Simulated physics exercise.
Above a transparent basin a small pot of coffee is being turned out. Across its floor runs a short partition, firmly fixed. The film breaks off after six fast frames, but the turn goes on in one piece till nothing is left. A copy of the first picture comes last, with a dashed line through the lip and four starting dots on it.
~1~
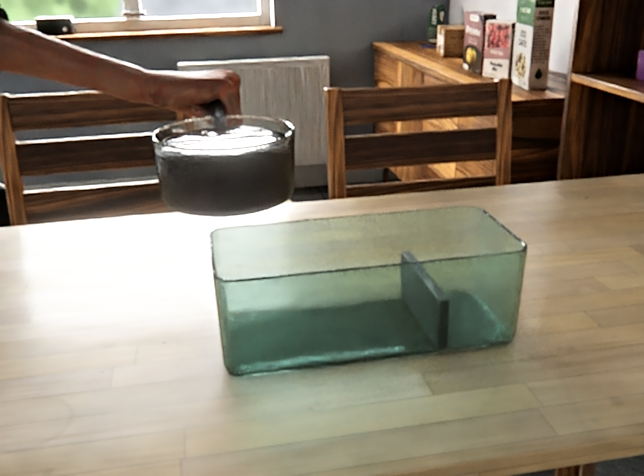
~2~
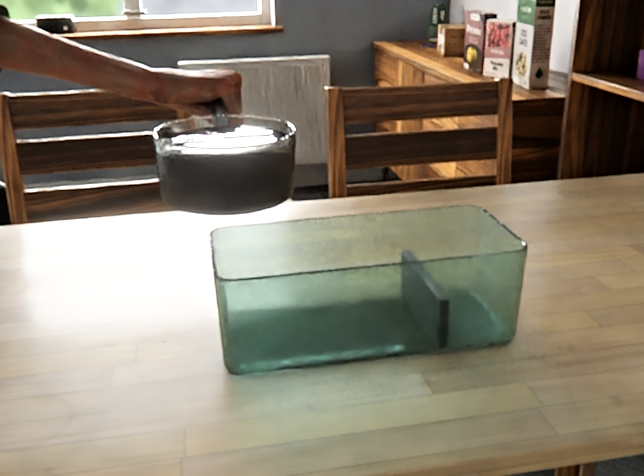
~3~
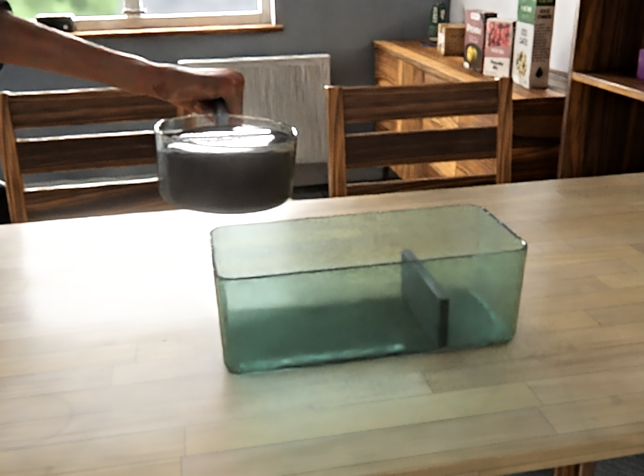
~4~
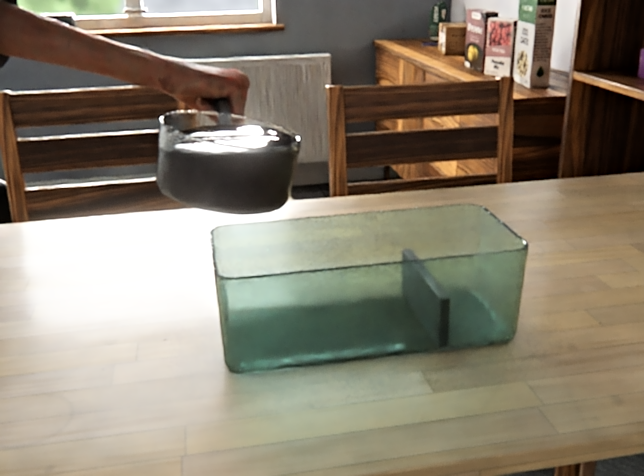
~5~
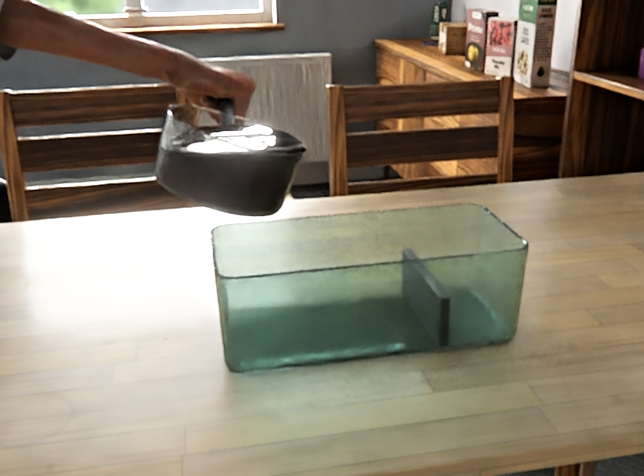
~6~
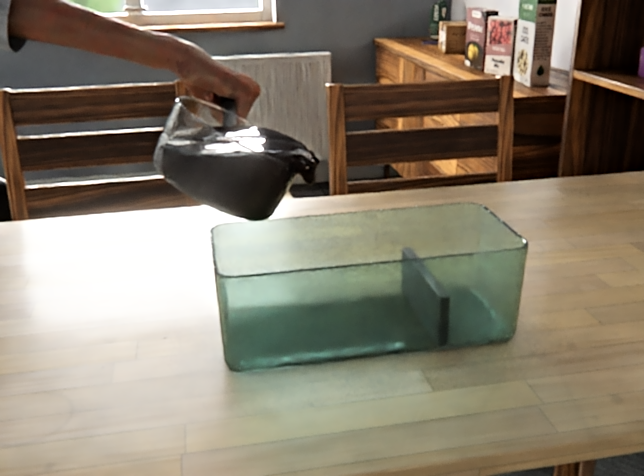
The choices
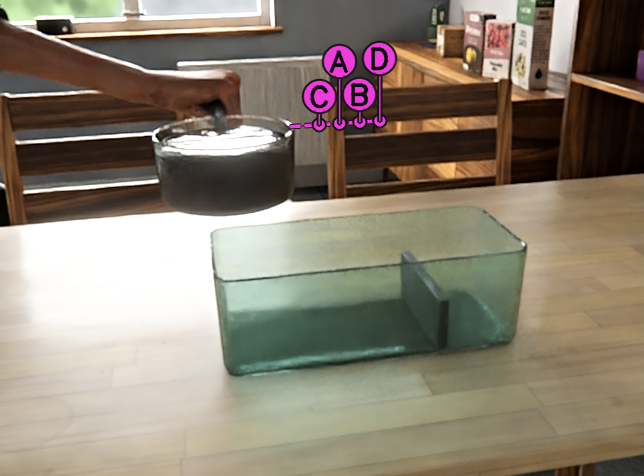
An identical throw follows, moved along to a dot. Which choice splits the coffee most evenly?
Choose D.
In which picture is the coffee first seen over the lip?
In picture 5.
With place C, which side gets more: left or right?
The left side.
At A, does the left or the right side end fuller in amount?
More ends on the left.
On the marked copy, A at (339, 123); B at (359, 122); C at (319, 124); D at (379, 120).
With A, about 98 % ends left of the wall and 1 % right of it.
With B, about 81 % ends left of the wall and 18 % right of it.
With C, about 96 % ends left of the wall and 4 % right of it.
With D, about 53 % ends left of the wall and 47 % right of it.
